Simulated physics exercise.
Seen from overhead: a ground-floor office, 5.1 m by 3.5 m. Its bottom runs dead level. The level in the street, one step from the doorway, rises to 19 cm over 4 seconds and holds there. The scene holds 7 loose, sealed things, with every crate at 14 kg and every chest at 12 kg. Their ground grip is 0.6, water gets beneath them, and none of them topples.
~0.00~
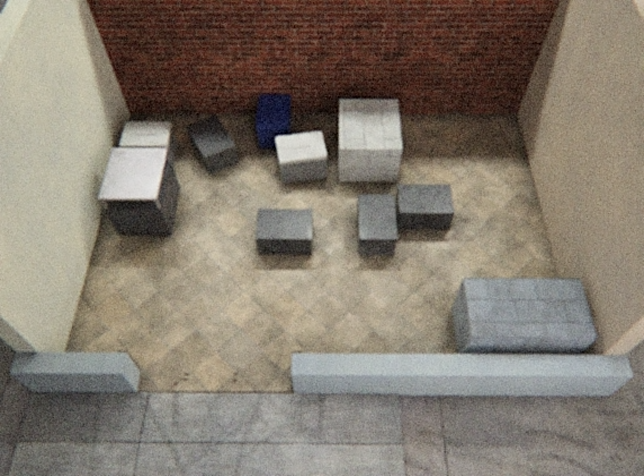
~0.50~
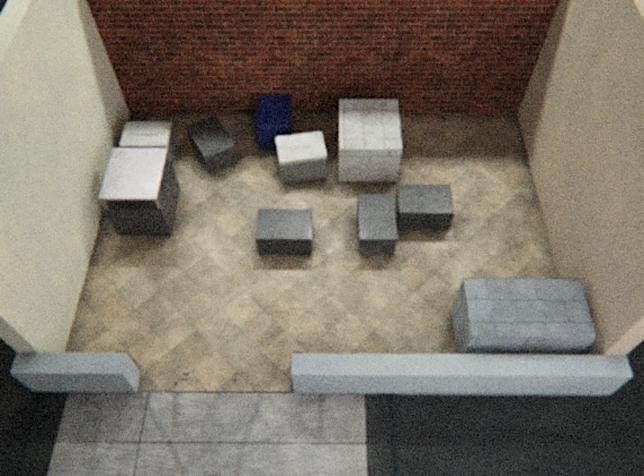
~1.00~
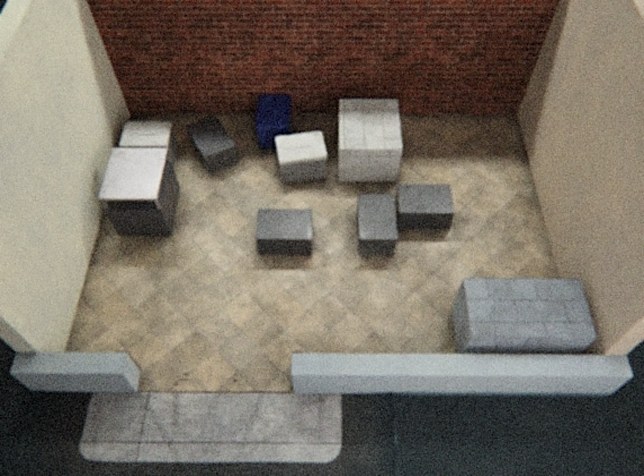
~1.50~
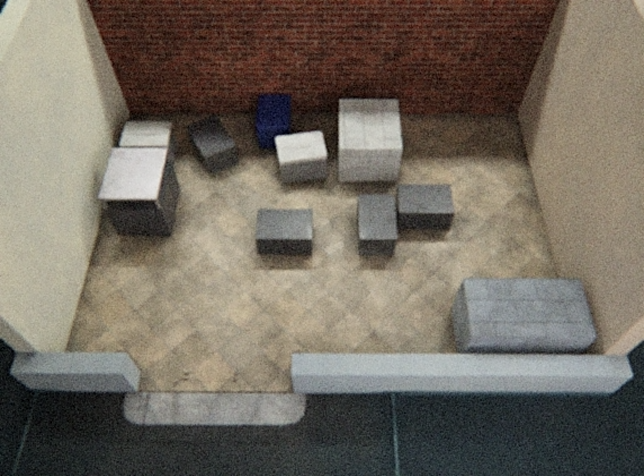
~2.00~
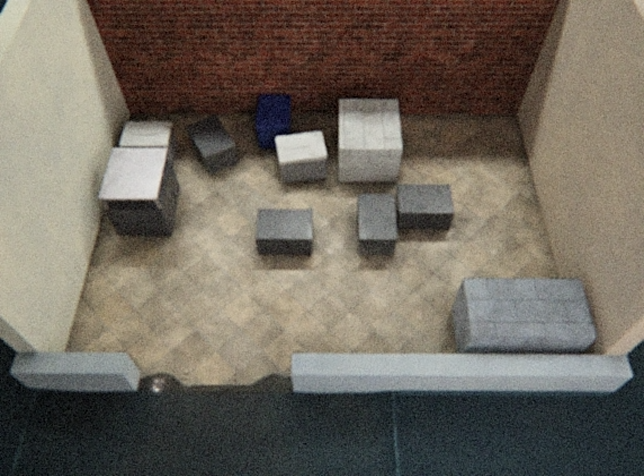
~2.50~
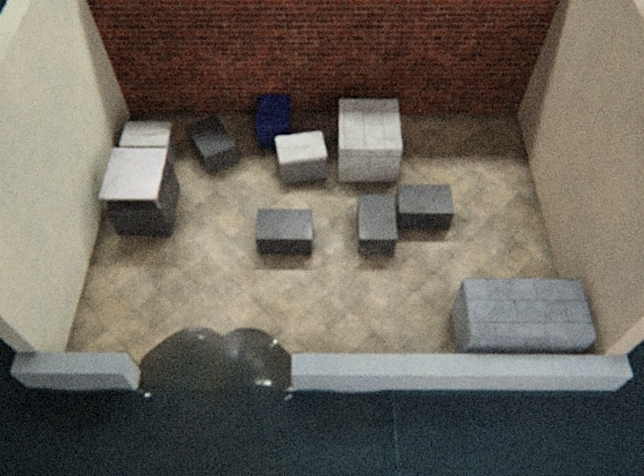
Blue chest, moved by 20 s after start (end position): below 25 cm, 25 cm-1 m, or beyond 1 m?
25 cm-1 m.
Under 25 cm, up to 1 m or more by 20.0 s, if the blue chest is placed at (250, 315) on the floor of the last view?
By then it winds up well off.
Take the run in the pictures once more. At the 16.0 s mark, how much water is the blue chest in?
Roughly 18 cm deep.
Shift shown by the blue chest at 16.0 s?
Roughly 60 cm.
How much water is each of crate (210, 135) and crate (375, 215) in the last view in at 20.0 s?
Close to 19 and 15 centimetres.
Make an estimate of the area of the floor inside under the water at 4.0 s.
Wet: Near 3.5 m2.
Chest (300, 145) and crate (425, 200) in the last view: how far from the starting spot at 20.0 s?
First 250 cm, then 150 cm.
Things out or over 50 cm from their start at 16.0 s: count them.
At that time I count 6.
After 4.0 s the blue chest is near (274, 110), 0.0 m from its start, aground; 0 afloat.
After 9.0 s the blue chest is near (323, 104), 0.6 m from its start, afloat; 5 afloat.
After 16.0 s the blue chest is near (322, 100), 0.6 m from its start, afloat; 7 afloat.
After 20.0 s the blue chest is near (323, 100), 0.6 m from its start, afloat; 7 afloat.
